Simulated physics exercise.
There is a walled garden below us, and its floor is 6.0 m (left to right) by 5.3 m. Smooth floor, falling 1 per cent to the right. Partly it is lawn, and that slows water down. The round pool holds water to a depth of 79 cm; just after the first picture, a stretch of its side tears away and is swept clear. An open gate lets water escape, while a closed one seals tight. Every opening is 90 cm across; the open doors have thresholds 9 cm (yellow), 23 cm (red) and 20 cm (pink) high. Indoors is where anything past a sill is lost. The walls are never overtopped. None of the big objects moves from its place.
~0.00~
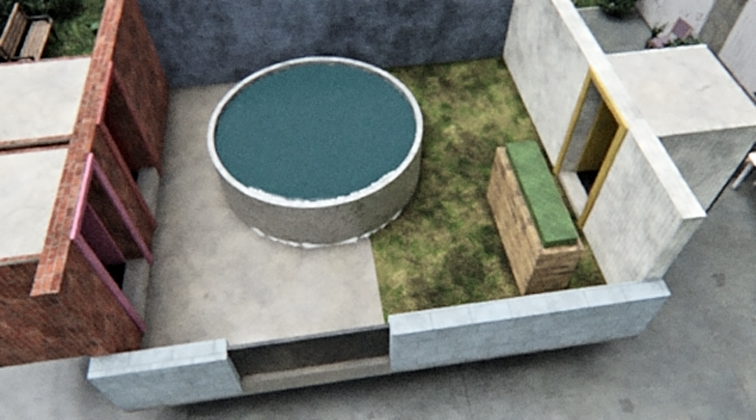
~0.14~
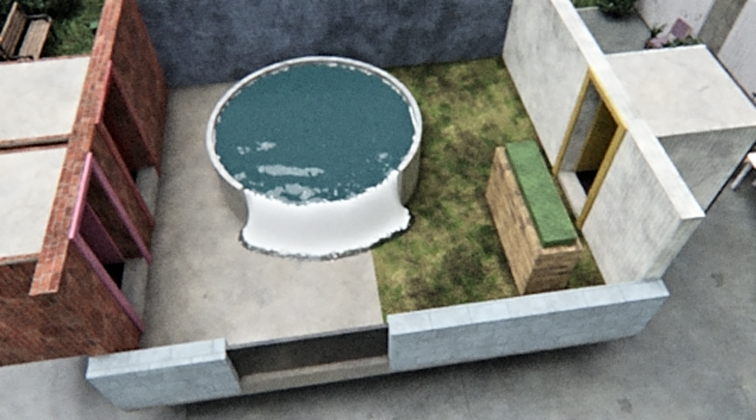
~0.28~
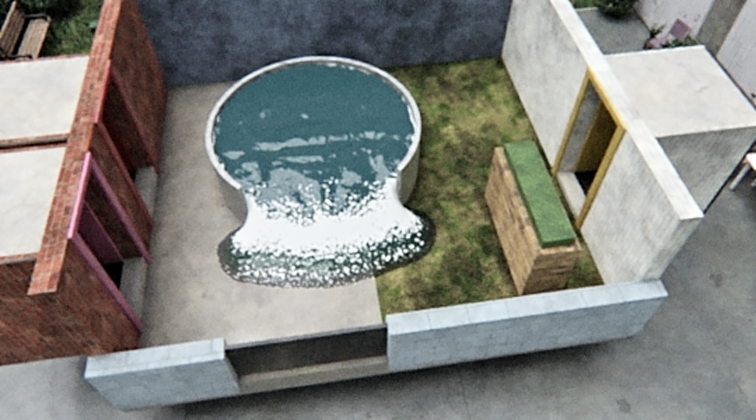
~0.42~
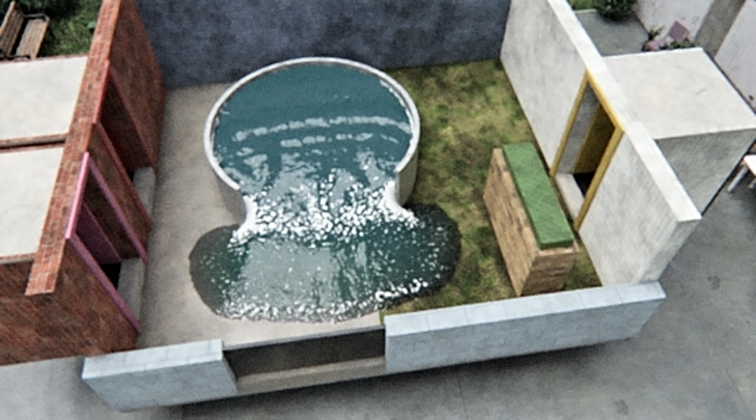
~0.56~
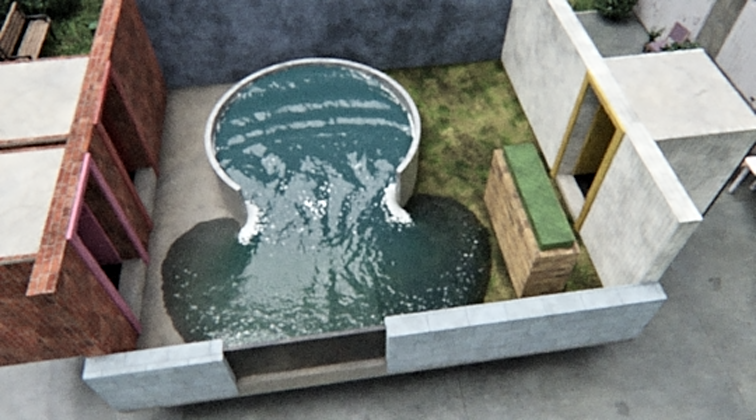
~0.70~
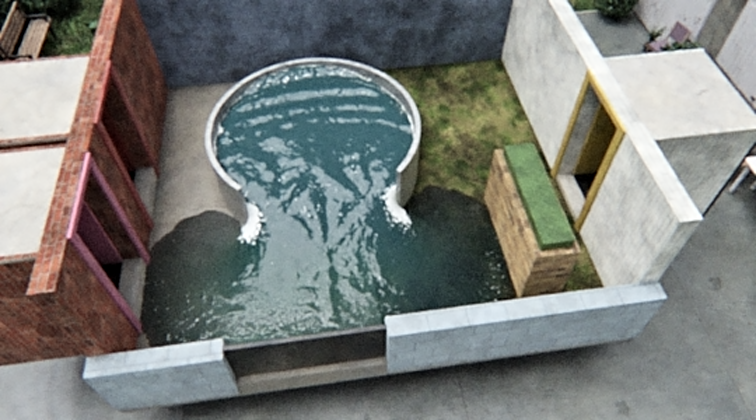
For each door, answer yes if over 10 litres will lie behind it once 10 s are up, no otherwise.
Yellow door - yes, red door - no, pink door - yes.
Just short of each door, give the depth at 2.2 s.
Yellow 2 cm, red 2 cm, pink 30 cm.
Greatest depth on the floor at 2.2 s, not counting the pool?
About 58 cm.
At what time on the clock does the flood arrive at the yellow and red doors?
Arrival: Yellow 2.2 s, red 1.6 s.
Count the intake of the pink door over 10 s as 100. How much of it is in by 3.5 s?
Around 70 percent.
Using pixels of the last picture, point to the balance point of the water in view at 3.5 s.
Around (339, 223).
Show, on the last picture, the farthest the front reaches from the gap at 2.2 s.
Around pixel (613, 314).
After 1.4 s water covers 40 % of the floor and is deepest (61 cm) near (332, 352); yellow door not reached, red door not reached, pink door 12 cm at the sill, 0 L in.
After 2.2 s water covers 45 % of the floor and is deepest (58 cm) near (613, 314); yellow door not reached, red door 2 cm at the sill, 0 L in, pink door 30 cm at the sill, 6 L in.
After 3.5 s water covers 80 % of the floor and is deepest (42 cm) near (600, 316); yellow door 13 cm at the sill, 2 L in, red door 12 cm at the sill, 0 L in, pink door 30 cm at the sill, 73 L in.
After 6.0 s water covers 100 % of the floor and is deepest (30 cm) near (394, 70); yellow door 13 cm at the sill, 26 L in, red door 14 cm at the sill, 0 L in, pink door 17 cm at the sill, 103 L in.
After 10.0 s water covers 100 % of the floor and is deepest (30 cm) near (549, 260); yellow door 22 cm at the sill, 166 L in, red door 9 cm at the sill, 0 L in, pink door 9 cm at the sill, 103 L in.
